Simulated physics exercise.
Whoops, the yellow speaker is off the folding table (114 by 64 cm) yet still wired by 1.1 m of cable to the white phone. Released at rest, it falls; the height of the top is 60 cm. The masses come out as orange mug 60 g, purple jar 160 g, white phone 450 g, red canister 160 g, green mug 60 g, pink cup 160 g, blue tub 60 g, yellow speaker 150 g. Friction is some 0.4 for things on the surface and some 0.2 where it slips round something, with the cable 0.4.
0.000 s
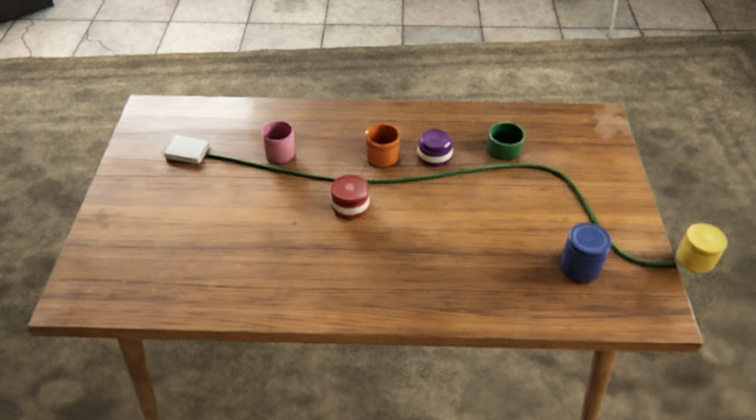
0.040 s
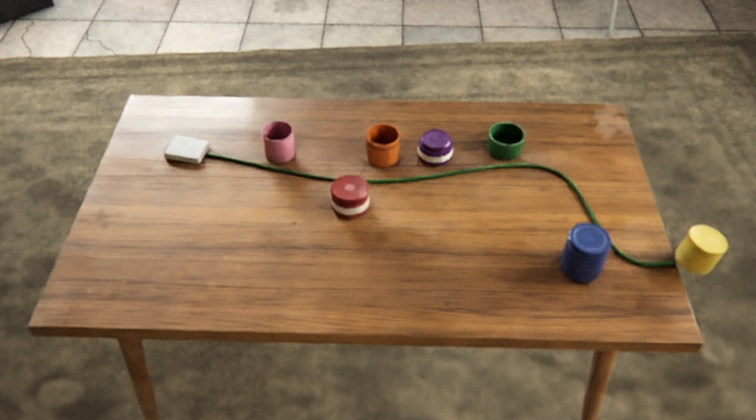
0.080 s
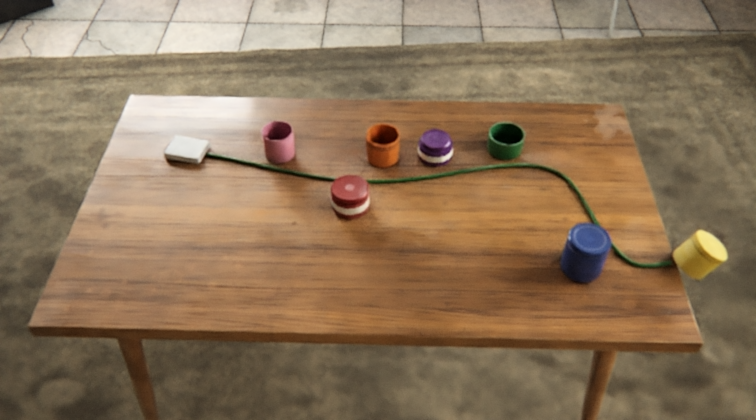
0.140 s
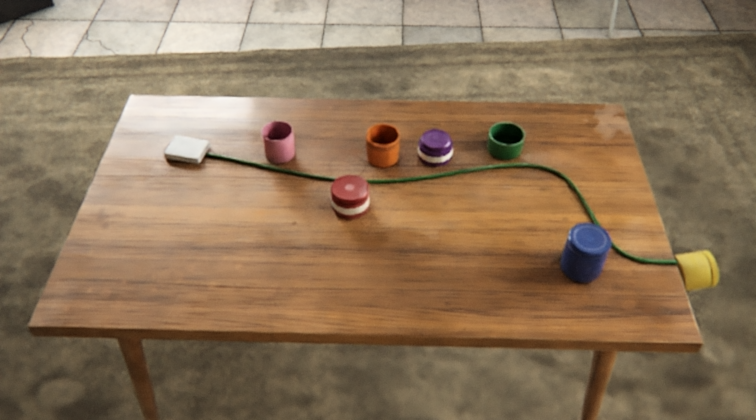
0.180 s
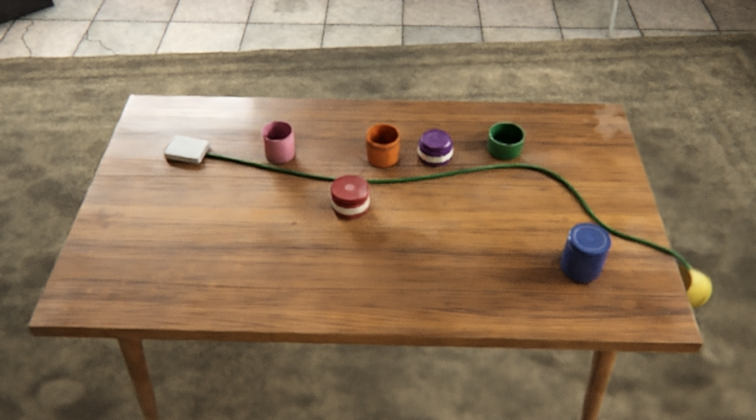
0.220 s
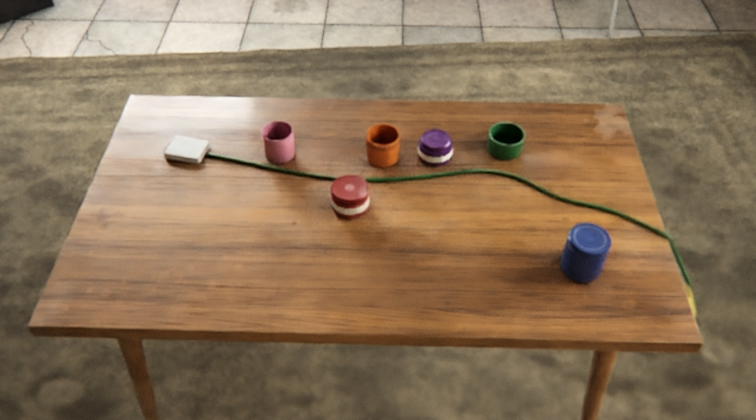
The yellow speaker tilts and sinks past the table's right edge, drawing the green cable straighter.
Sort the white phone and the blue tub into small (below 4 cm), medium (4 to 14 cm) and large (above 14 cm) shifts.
Shifts - white phone: Small; blue tub: Small.
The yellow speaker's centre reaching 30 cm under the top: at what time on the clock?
Reply: Never.
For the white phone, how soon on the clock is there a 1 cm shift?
Answer: White phone, 0.34 s.
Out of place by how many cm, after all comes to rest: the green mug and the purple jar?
Green mug: 0 cm; purple jar: 0 cm.
At 0.5 s, the cable's tail end at (211, 156); white phone 1 cm off its start, yellow speaker over the edge.
At 0.7 s, the cable's tail end at (212, 156); white phone 1 cm off its start, yellow speaker over the edge.
At 1.0 s, the cable's tail end at (212, 156); white phone 1 cm off its start at (193, 148), yellow speaker over the edge.
At 1.2 s, the cable's tail end at (212, 156); white phone 1 cm off its start, yellow speaker over the edge.
At 2.4 s, the cable's tail end at (212, 156); white phone 1 cm off its start at (193, 148), blue tub 0 cm off its start at (590, 238), yellow speaker over the edge.
